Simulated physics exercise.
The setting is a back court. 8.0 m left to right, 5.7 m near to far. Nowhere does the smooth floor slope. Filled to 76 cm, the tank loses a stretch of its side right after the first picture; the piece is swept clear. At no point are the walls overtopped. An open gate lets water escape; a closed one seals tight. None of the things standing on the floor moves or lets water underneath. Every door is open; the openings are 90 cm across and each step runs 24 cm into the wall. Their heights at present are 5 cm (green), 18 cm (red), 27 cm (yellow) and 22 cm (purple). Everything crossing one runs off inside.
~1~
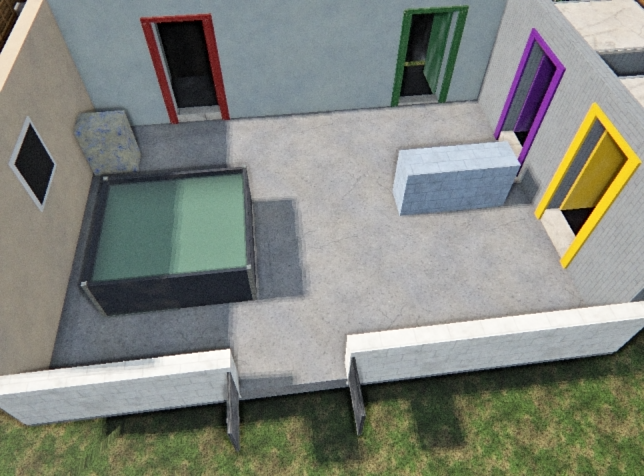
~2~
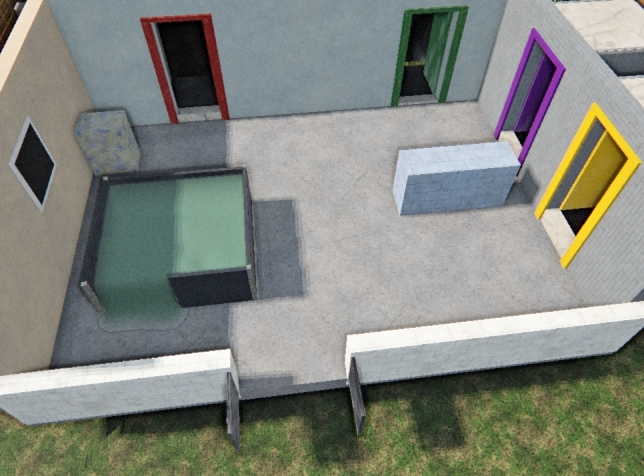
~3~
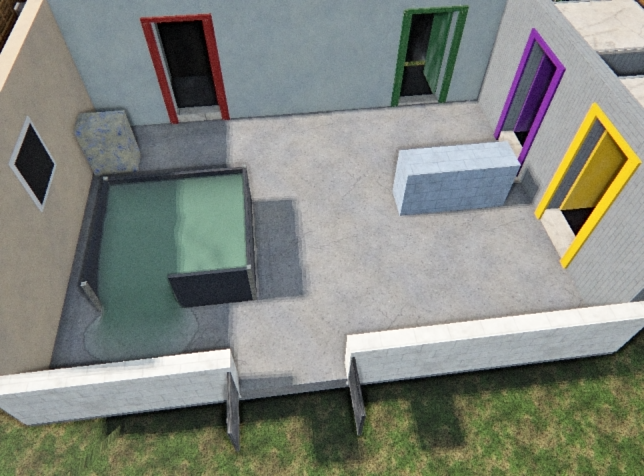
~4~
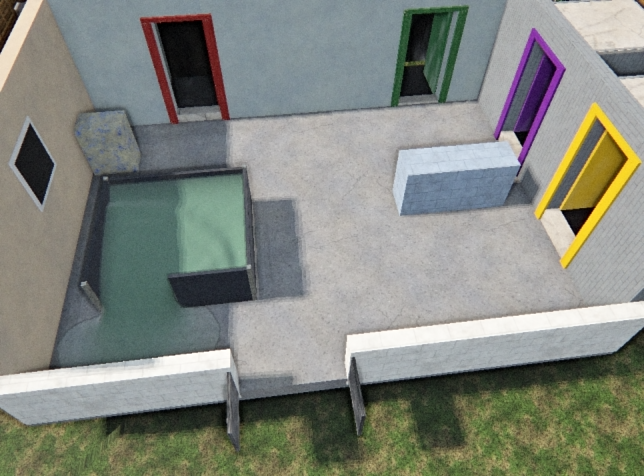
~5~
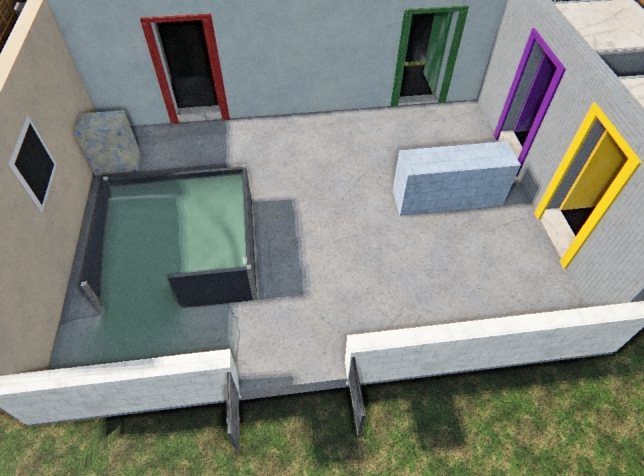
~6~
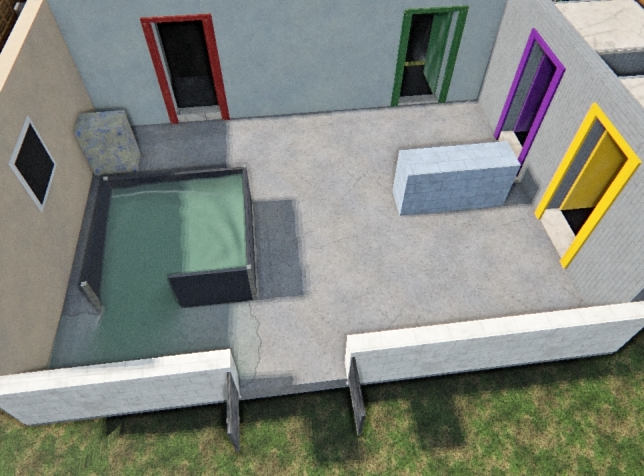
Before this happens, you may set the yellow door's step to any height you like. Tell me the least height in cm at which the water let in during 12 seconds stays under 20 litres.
It should be about 12 cm.
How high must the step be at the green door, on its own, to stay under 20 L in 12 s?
At green, about 8.5 cm.
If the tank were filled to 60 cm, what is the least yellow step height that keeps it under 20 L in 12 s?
Roughly 8.5 cm high.
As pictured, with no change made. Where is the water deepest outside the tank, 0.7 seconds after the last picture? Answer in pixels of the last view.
At about pixel (43, 398).
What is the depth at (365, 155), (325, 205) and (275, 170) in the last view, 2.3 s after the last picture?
Close to 0, 1 and 0 cm deep.
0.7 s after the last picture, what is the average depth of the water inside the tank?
It averages near 53 cm.
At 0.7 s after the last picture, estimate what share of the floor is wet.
About 15 per cent.
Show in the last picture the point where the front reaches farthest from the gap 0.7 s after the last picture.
(358, 360).
Then, 0.7 s after the last picture water covers 15 % of the floor, deepest (70 cm) near (43, 398); it has not reached the yellow door.
Then, 2.3 s after the last picture water covers 45 % of the floor, deepest (44 cm) near (92, 181); it has not reached the yellow door.
Then, 11.3 s after the last picture water covers 100 % of the floor, deepest (12 cm) near (459, 104); 9 cm at the yellow door, 0 litres in over its 27 cm step.
At the yellow door as built, the water peaked near 19 cm, 3.3 s after the last picture.
With a step of 11 cm, 31 litres would have come in within the 12 s; with 14.5 cm, 8 litres. So under 20 litres takes about 12 cm.
